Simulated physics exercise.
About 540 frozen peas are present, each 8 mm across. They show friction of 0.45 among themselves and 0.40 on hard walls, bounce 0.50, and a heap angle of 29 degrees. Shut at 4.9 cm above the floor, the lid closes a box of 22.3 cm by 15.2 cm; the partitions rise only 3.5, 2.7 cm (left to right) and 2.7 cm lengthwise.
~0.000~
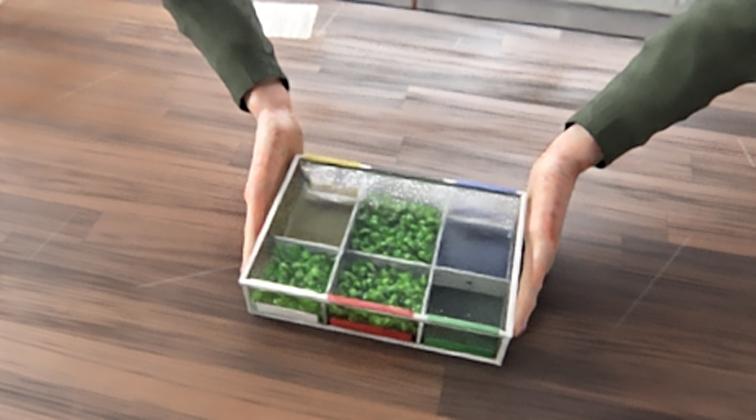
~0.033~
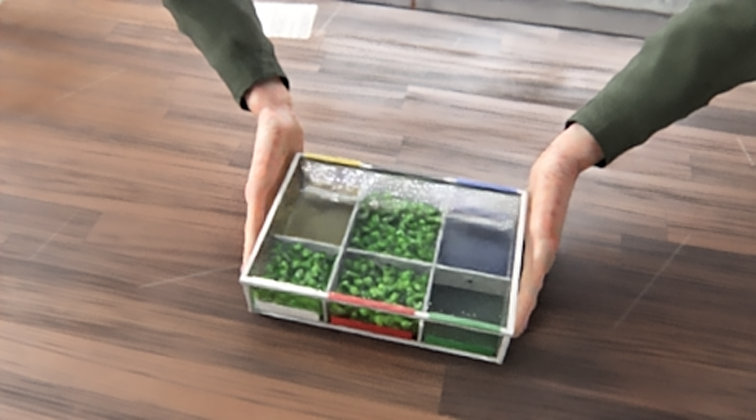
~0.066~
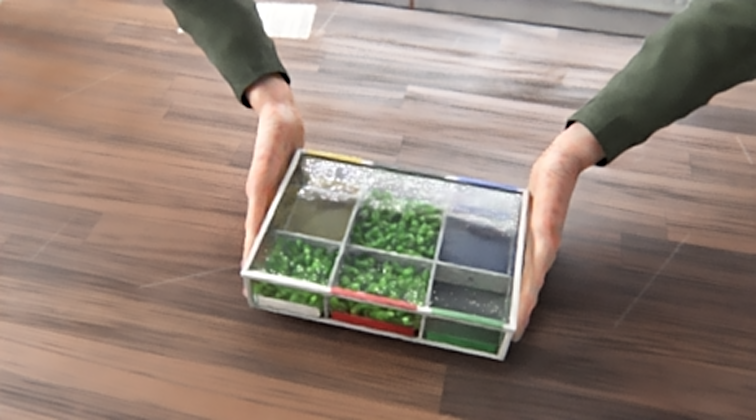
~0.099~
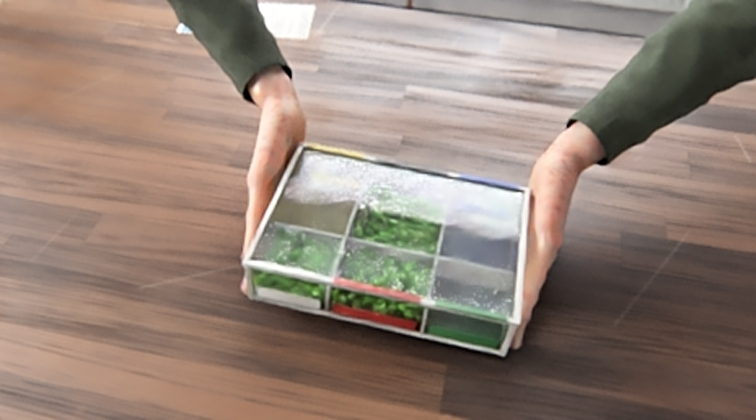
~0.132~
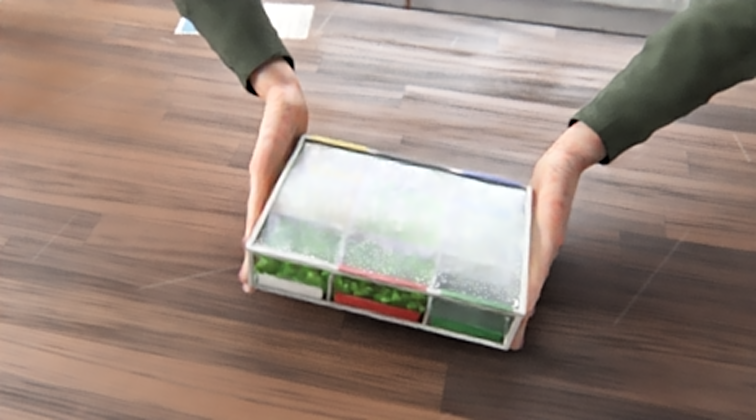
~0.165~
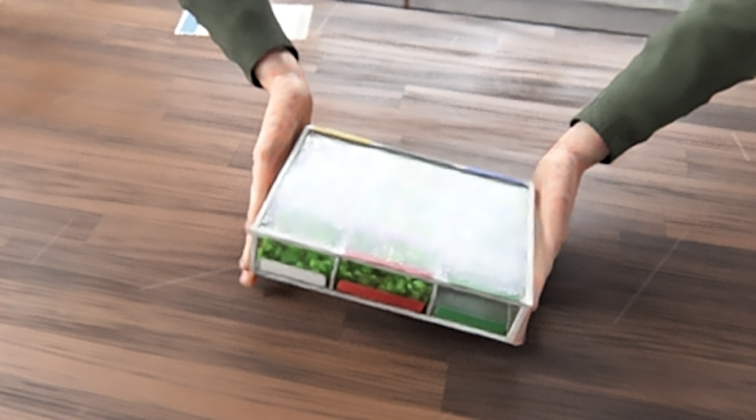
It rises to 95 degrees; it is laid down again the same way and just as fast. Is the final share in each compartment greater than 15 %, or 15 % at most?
In order: Red compartment: Fails to beat the threshold. Blue compartment: Beats the threshold. Green compartment: Fails to beat the threshold. Yellow compartment: Fails to beat the threshold. White compartment: Fails to beat the threshold. Black compartment: Beats the threshold.
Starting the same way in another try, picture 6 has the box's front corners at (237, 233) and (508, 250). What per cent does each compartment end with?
By the end red holds 5%, blue holds 0%, green holds 0%, yellow holds 25%, white holds 10% and black holds 55%.
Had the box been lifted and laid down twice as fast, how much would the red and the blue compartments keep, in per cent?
You'd end up with red at 5 percent and blue at 40 percent.
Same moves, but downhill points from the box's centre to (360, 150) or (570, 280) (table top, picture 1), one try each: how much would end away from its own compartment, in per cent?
Estimate: Some 45 % and some 70 % respectively.
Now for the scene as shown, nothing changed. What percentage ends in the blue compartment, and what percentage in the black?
Blue 40 %, black 40 %.
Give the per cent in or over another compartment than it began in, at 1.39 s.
Near 60 per cent of it.
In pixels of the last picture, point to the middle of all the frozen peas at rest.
In the last view, approximately (428, 229).
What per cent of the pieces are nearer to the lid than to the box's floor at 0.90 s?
Around 60 %.
After 0.90 s, tilt 95 degrees; red 20 %, blue 20 %, yellow 5 %, white 15 %, black 40 %.
After 1.39 s, tilt 43 degrees; red 5 %, blue 40 %, yellow 5 %, white 5 %, black 40 %.
After 1.95 s, tilt 0 degrees; red 5 %, blue 40 %, yellow 5 %, white 5 %, black 40 %.
In the end, at 2.4 s, red 5 %, blue 40 %, green 0 %, yellow 5 %, white 5 %, black 40 %.
